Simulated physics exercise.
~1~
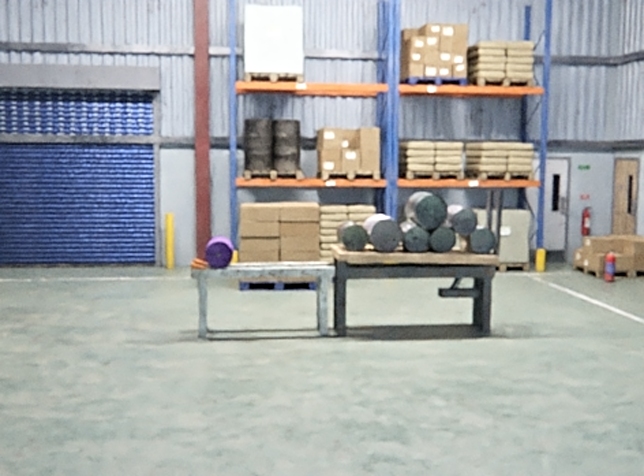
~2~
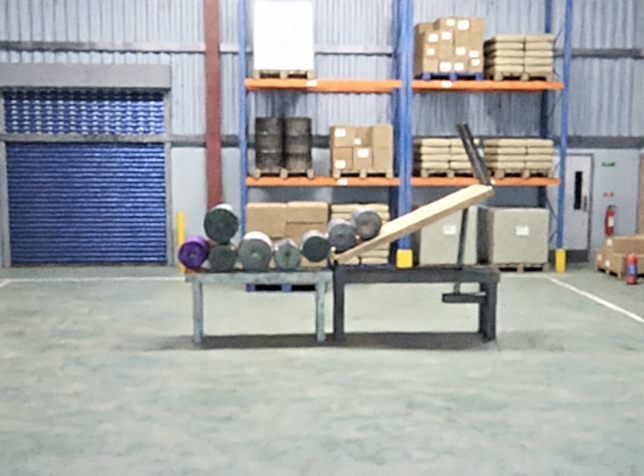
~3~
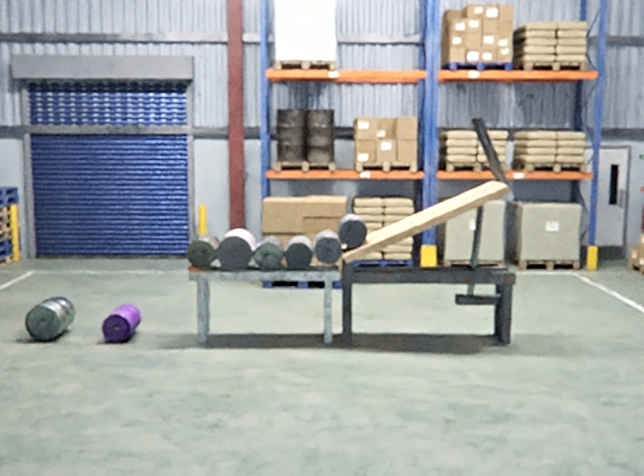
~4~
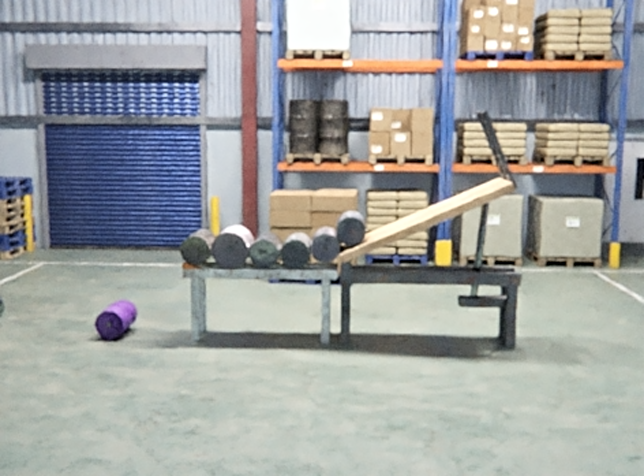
Two dark-topped tables stand end to end on the pale green floor of a warehouse, seen from the side, with a blue shutter at left and orange and blue shelving behind. A purple keg sits at the left end, while a pile of dark green and grey kegs rests on the right table's wooden deck. The deck tilts up at its right side, and the kegs roll left onto the lower table, crowding against the purple one. The purple keg and a dark green one drop off the left end. Both lie on the floor, while the others stay lined up beside the raised deck.
